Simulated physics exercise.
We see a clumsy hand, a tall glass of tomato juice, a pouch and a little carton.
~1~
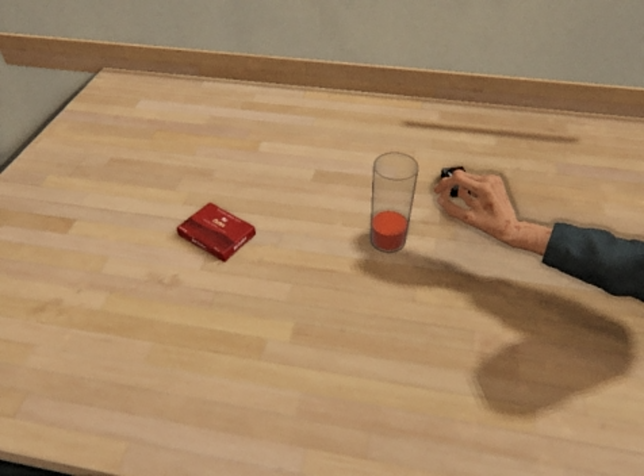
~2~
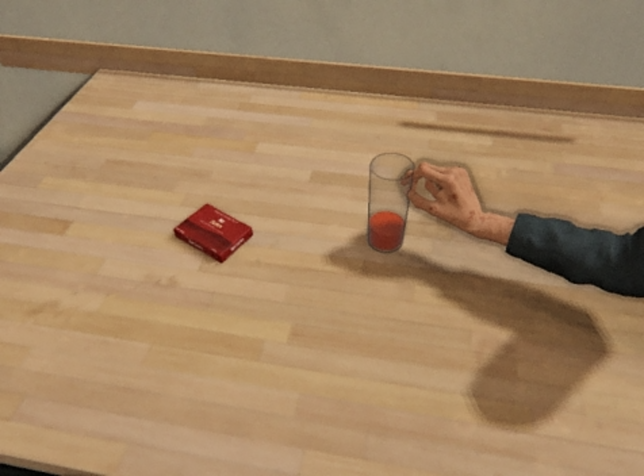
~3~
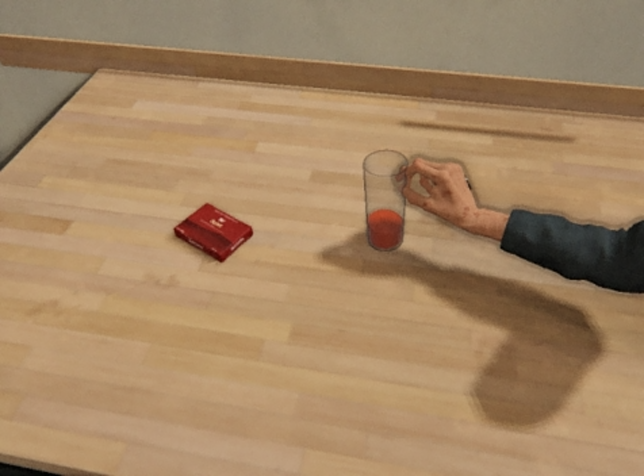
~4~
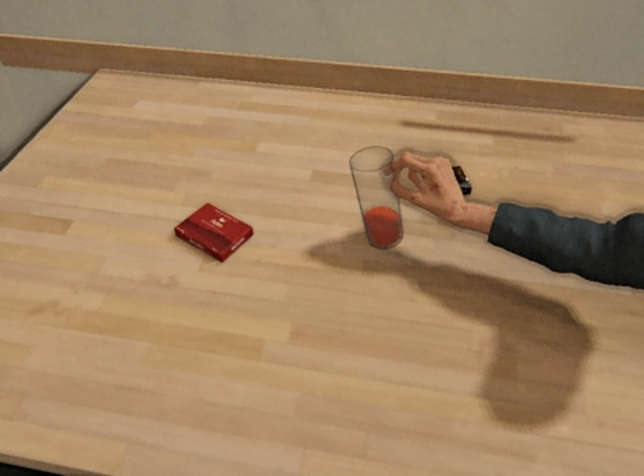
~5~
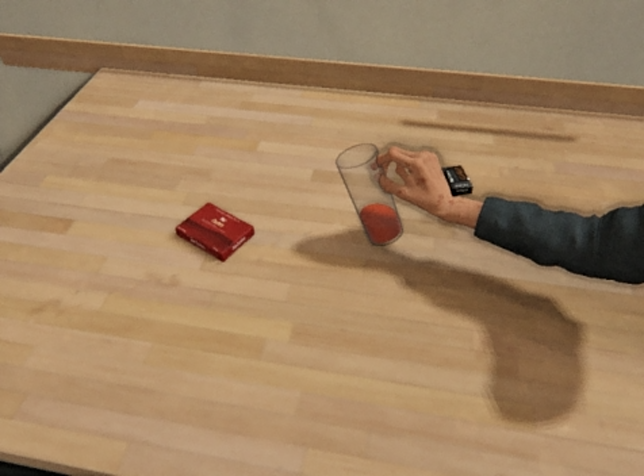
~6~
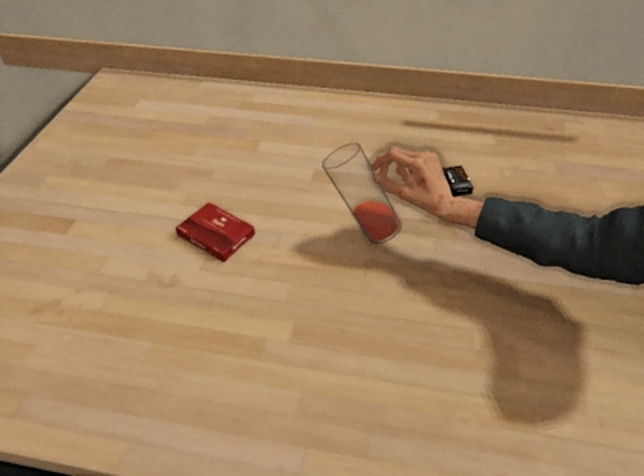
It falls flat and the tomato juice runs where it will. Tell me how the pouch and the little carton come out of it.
As for the pouch, it is reached; the little carton escapes.
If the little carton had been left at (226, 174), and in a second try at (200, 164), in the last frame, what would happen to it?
At the first place it ends up in the puddle, at the second it ends up in the puddle.
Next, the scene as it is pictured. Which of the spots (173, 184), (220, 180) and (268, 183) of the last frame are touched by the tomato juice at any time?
The first is wet; the next reached; the last in the puddle.
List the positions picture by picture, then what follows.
In the first frame, it stands upright; tall glass (392, 204) about a quarter full; pouch (215, 226); little carton (458, 178).
The second frame shows the hand pushes it; tall glass about a quarter full, surface at (387, 224).
The third frame shows the hand pushes it; tall glass (385, 202) about a quarter full.
The fourth frame shows the hand pushes it; tall glass about a quarter full, surface at (382, 219); pouch (213, 227).
The fifth frame shows the hand pushes it; tall glass (371, 195) tipped 20°.
In the sixth frame, it is falling; tall glass (363, 194) tipped 30°; pouch (215, 226); little carton (457, 177).
Soon after, the puddle covers about as much as a plate; the pouch is wet; the little carton is dry.
In the end, the puddle covers about as much as a plate; the pouch is wet; the little carton is dry.
